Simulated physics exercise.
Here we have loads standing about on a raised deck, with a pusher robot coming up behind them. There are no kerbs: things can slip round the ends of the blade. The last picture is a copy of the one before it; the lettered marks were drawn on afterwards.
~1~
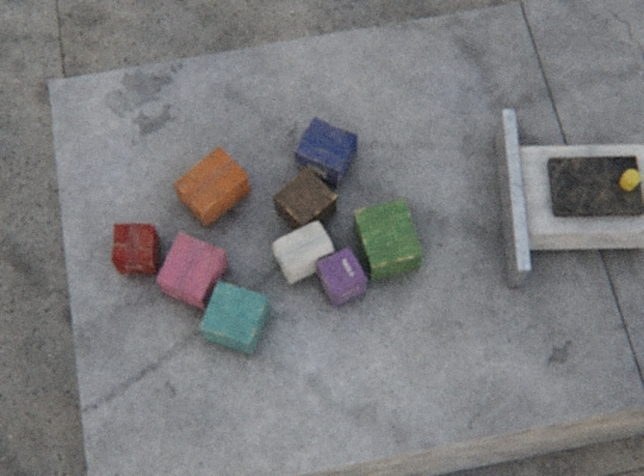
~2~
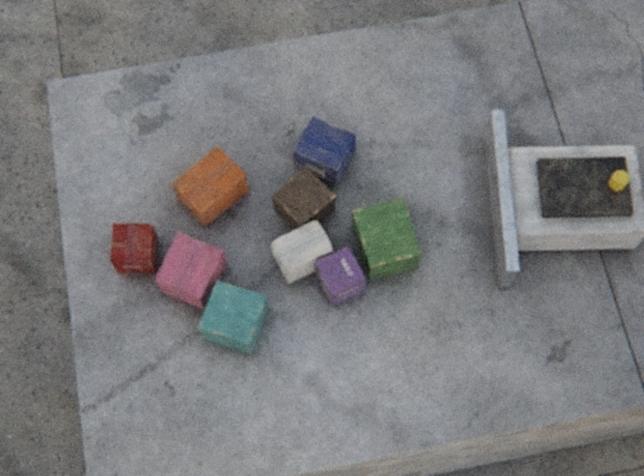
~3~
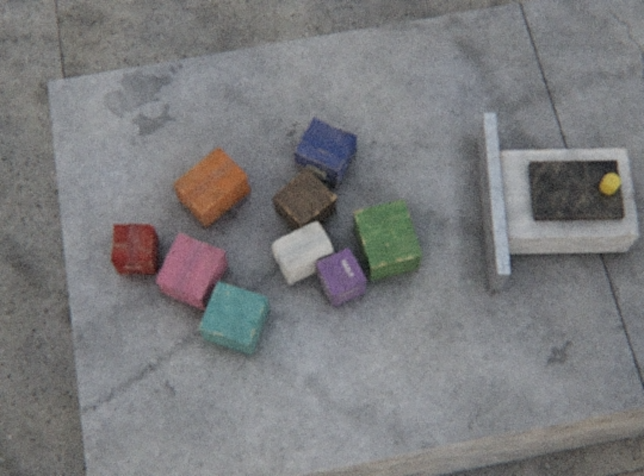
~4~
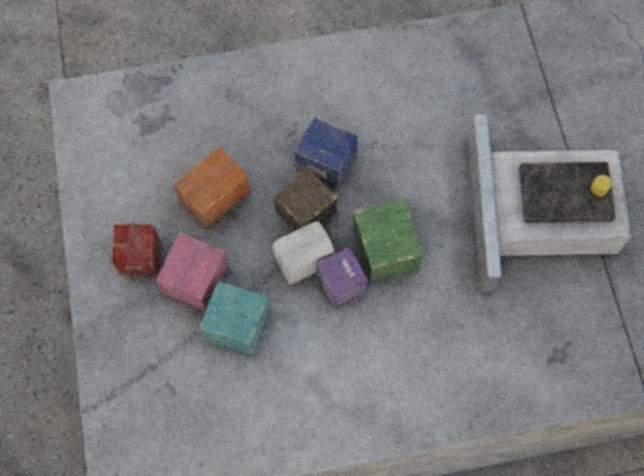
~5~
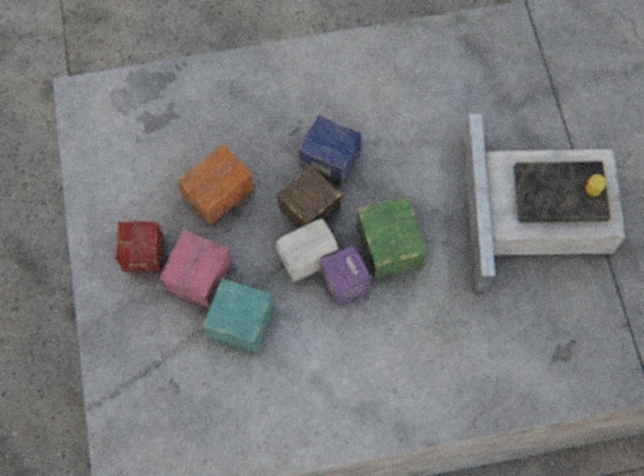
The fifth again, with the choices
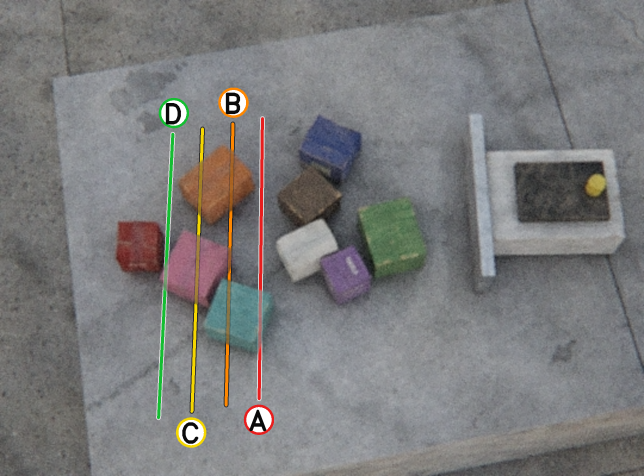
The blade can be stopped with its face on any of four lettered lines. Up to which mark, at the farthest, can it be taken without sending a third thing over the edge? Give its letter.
Stop at D.
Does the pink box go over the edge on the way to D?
Yes.
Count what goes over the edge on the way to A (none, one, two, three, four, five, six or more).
By then, none.
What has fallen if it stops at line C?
It is the pink box.
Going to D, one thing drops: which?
It is the pink box.
On the marked copy, A at (261, 251); B at (230, 256); C at (198, 262); D at (166, 268).
Following D. Soon after the start, robot (442, 211); purple box (311, 293); black crate (302, 198).
Later, robot (327, 232); pink box (122, 300); red box (119, 243).
In the end, robot (238, 248); pink box over the edge; white box (82, 280); one fallen.
As for the rest, A is within the limit but short; B is within the limit but short; C is within the limit but short.
